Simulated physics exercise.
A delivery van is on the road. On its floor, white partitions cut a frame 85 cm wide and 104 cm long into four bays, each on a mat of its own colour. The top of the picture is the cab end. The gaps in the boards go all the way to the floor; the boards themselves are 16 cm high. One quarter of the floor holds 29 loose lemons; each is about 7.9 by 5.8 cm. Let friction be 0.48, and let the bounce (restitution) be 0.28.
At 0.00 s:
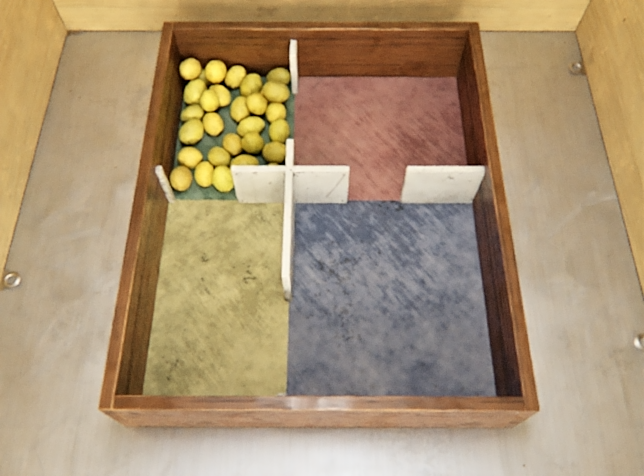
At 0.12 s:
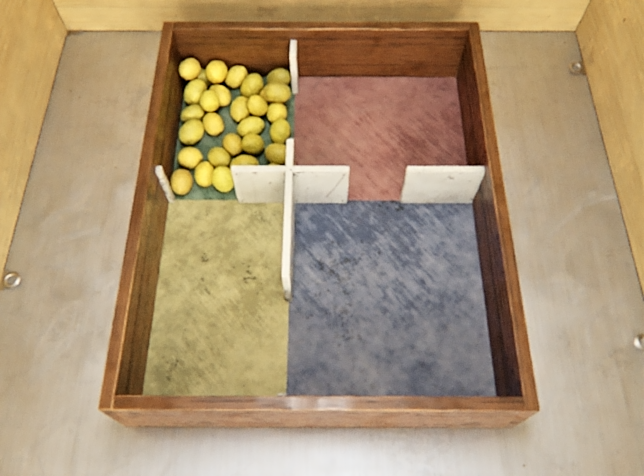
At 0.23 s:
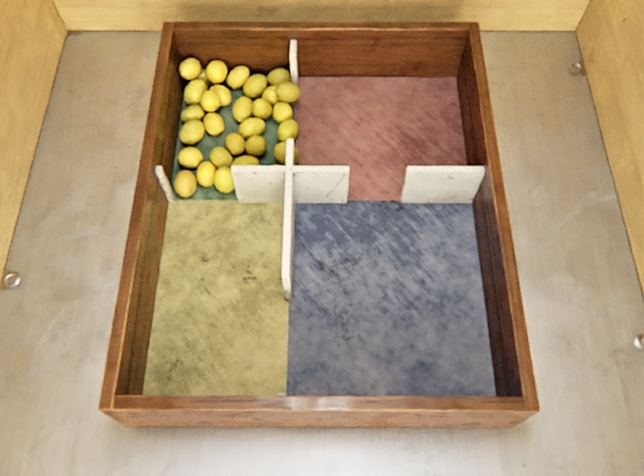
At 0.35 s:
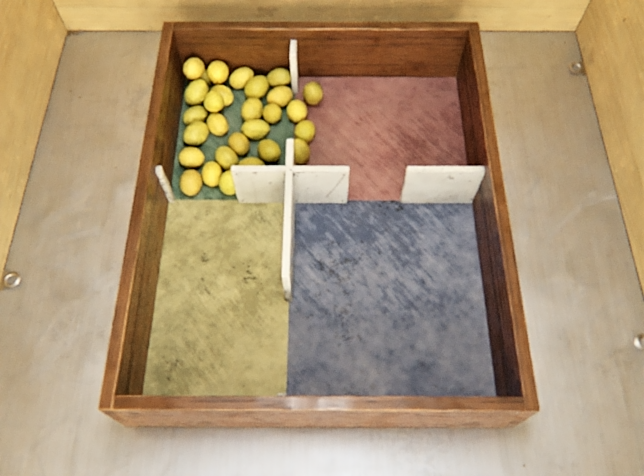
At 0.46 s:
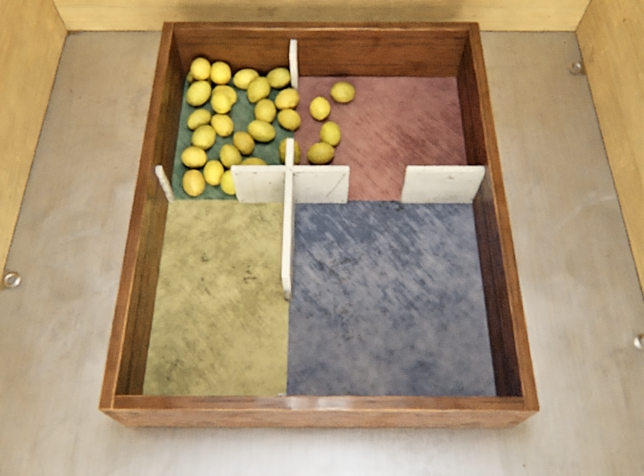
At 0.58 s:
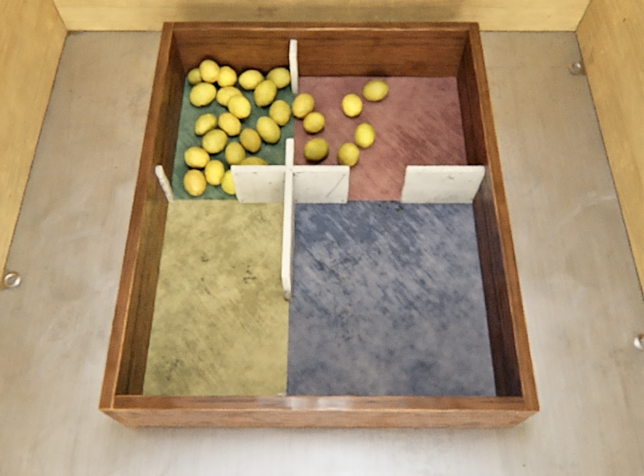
Wooden frame with white partitions and four coloured mats, yellow lemons shifting right from the green bay, several rolling onto the red mat.
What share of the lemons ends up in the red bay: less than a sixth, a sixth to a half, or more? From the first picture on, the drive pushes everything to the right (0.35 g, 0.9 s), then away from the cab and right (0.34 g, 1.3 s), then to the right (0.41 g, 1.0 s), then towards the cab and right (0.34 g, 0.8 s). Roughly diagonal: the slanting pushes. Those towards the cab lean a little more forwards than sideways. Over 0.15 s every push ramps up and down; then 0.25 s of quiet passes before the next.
Over half.
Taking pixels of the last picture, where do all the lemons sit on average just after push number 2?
Around (346, 150).
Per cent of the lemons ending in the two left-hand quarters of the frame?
Near enough 20 per cent, I'd say.
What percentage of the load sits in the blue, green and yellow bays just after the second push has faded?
At that point the shares are blue 10, green 40 and yellow 0 per cent.
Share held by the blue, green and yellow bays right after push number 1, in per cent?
Blue 0 %, green 60 %, yellow 0 %.
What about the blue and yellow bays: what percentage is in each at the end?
Blue 10 %, yellow 0 %.
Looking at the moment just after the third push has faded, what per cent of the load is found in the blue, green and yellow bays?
Reading then: Blue 10 %, green 40 %, yellow 0 %.
After push 1 (1.14 s), 13 in the red bay and 16 in the green bay.
After push 2 (2.69 s), 14 in the red bay, 2 in the blue bay and 13 in the green bay.
After push 3 (3.94 s), 15 in the red bay, 3 in the blue bay and 11 in the green bay.
After push 4 (4.99 s), 19 in the red bay, 3 in the blue bay and 7 in the green bay.
Final count (at 5.92 s), 20 in the red bay, 3 in the blue bay and 6 in the green bay. Asked share, 20 of 29, 69 per cent.
